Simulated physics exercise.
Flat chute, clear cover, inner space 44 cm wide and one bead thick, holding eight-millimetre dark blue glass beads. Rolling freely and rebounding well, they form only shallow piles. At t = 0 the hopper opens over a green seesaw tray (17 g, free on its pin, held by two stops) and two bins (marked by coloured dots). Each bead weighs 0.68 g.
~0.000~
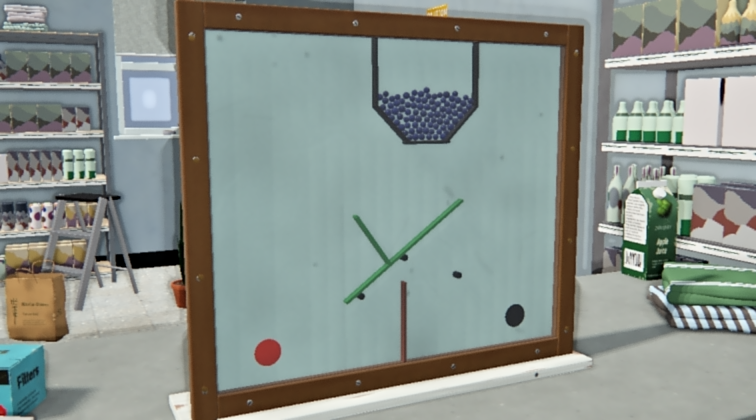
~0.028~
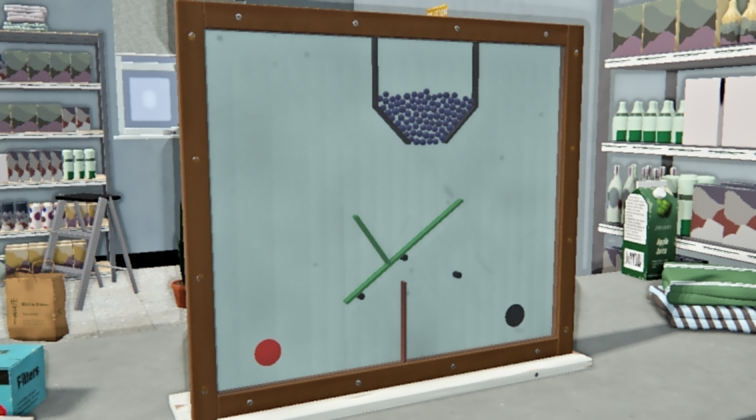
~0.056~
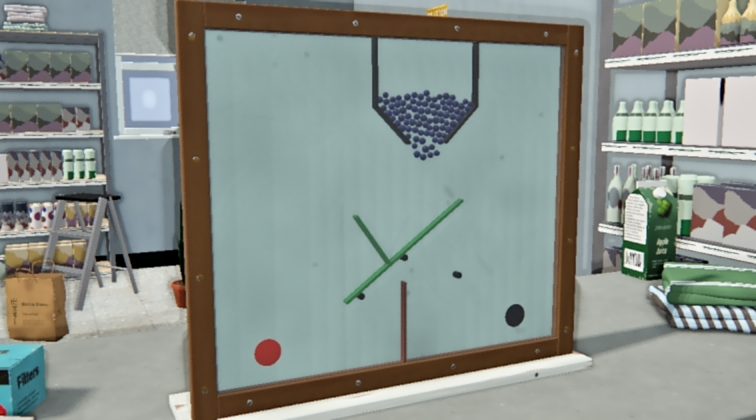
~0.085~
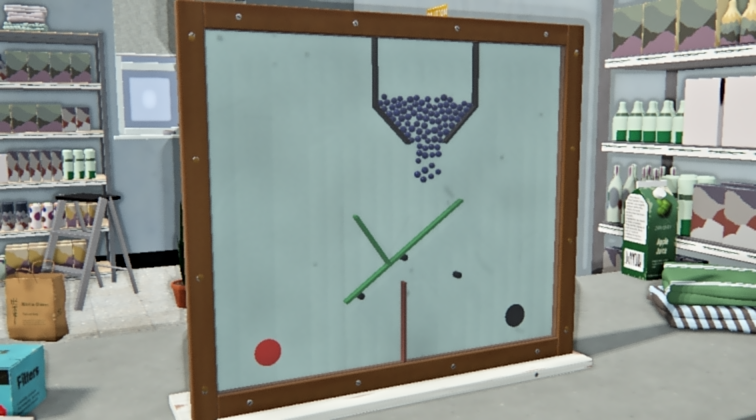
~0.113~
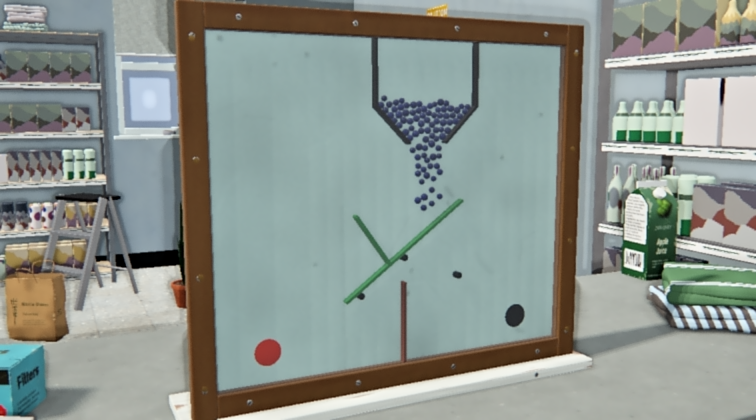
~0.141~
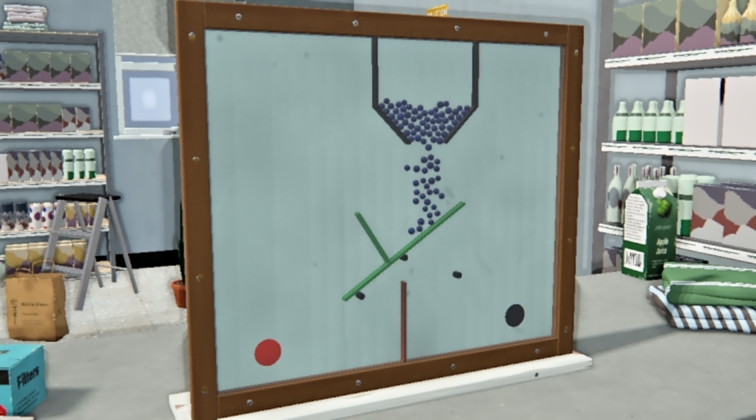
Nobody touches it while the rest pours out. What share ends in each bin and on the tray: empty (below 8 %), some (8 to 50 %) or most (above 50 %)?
Black bin: Majority share. Red bin: Tiny share. Tray: Tiny share.
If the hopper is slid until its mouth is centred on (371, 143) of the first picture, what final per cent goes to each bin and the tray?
Result: Black bin = 0; red bin = 15; tray = 85.
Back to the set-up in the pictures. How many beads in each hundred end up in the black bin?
Around 100 %.
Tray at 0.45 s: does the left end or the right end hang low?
That would be the right end.
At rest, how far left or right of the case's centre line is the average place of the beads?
Offset: About 13 cm, right side.
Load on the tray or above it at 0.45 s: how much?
About 55 per cent.
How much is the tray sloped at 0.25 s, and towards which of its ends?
20° or so, right end down.
After 0.25 s 65 % have left the hopper; tray right end down 21°; on or over it 65 %, past it to the left 0 %, to the right 0 %.
After 0.45 s 100 % have left the hopper; tray right end down 21°; on or over it 55 %, past it to the left 0 %, to the right 45 %.
After 0.80 s 100 % have left the hopper; tray right end down 21°; on or over it 5 %, past it to the left 0 %, to the right 95 %.
Settled by 1.8 s, black bin 100 %, red bin 0 %, tray 0 %; tray right end down 21°.
